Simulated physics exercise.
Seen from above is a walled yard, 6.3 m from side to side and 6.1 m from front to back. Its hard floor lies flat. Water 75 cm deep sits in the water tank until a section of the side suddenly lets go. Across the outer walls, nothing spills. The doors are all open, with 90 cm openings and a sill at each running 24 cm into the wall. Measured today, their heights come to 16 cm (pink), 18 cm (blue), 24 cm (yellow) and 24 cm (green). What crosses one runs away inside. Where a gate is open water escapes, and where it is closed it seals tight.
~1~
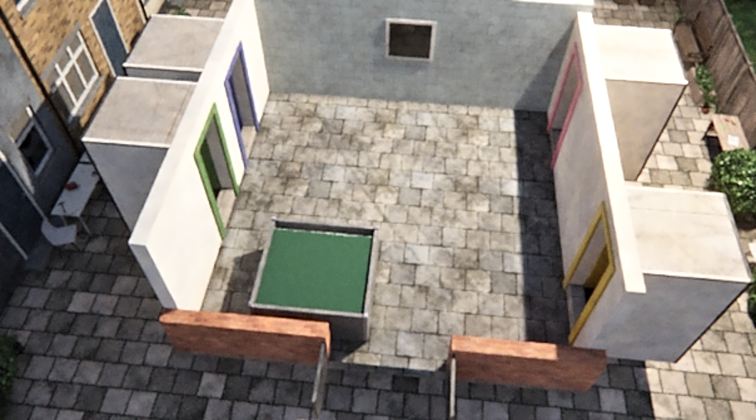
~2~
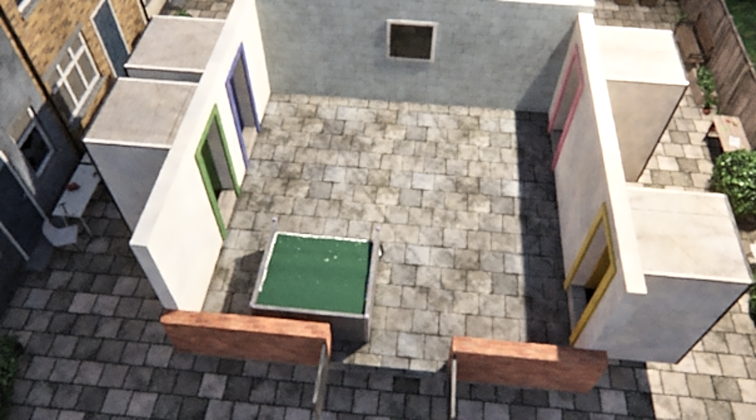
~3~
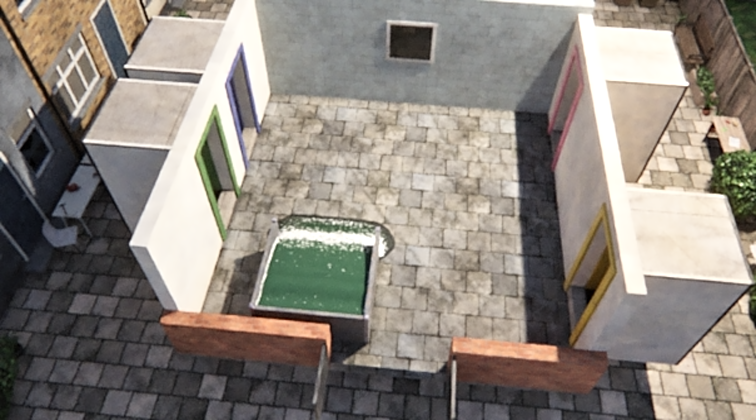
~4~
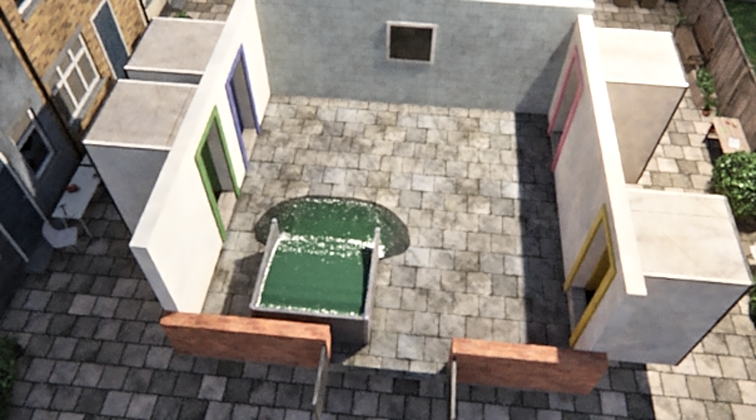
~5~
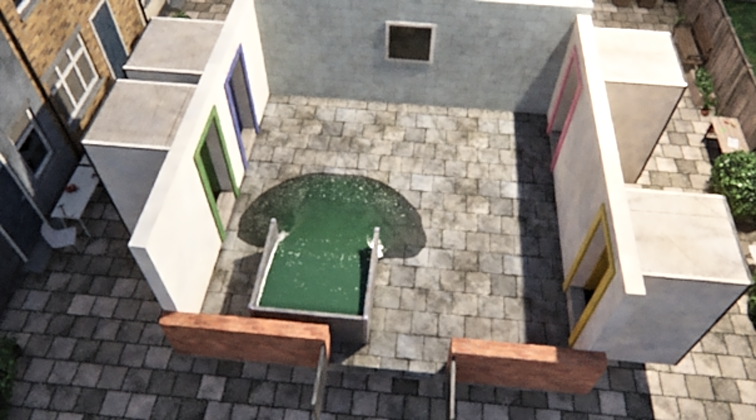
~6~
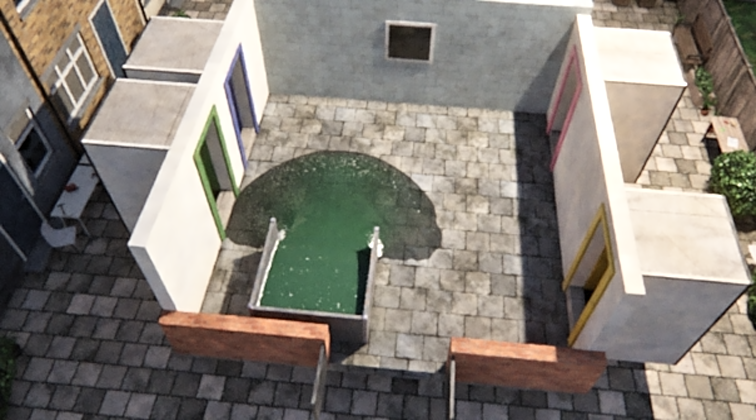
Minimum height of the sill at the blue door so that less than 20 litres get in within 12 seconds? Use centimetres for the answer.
Roughly 10.5 cm.
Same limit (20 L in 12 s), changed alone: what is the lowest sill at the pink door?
At the pink door you'd want roughly 12.5 cm.
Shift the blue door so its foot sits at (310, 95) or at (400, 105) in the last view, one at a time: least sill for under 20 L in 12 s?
Around 24 and 20 cm respectively.
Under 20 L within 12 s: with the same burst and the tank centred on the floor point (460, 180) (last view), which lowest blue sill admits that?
At least some 13.0 centimetres tall.
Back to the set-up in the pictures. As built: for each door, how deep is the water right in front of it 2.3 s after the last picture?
Depths in cm: Pink 6, blue 10, yellow 0, green 4.
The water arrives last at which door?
Coming last is the yellow one.
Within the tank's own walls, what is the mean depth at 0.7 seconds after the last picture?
It averages close to 29 centimetres.
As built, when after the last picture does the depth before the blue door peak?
Peak time: About 3.0 s.
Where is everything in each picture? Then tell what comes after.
The first picture shows still water, 75 cm deep, in the water tank at (317, 267); the blue door at (243, 112) is dry.
In the second picture, the gap is on the far side, the front 0.2 m out at a hidden place; the back of the water tank holds 75 cm.
In the third picture, the front is at (294, 219), 0.7 m from the gap on the far side; 1.4 m2 of floor is wet, 73 cm left at the back.
In the fourth picture, the front is at (308, 199), 1.3 m from the gap on the far side; 2.8 m2 of floor is wet, 66 cm left at the back.
In the fifth picture, the gap is on the far side, the front 1.9 m out at (315, 176); the back of the water tank holds 63 cm.
In the sixth picture, water pours out on the far side and has run 2.5 m, to (337, 153); about 6 cm deep outside, 59 cm at the back; the blue door at (243, 114), 3.2 m from the gap, is still 0.8 m from the nearest water.
Then, 0.7 s after the last picture water covers 45 % of the floor, deepest (26 cm) near (318, 247); 11 cm at the blue door, 0 litres in over its 18 cm sill.
Then, 2.3 s after the last picture water covers 60 % of the floor, deepest (28 cm) near (267, 126); 10 cm at the blue door, 0 litres in over its 18 cm sill.
Then, 11.3 s after the last picture water covers 95 % of the floor, deepest (11 cm) near (377, 333); 3 cm at the blue door, 1 litre in over its 18 cm sill.
At the blue door as built, the water peaked near 17 cm, 3.1 s after the last picture.
With a sill of 8.5 cm, 40 litres would have come in within the 12 s; with 11.5 cm, 15 litres. So under 20 litres takes about 10.5 cm.
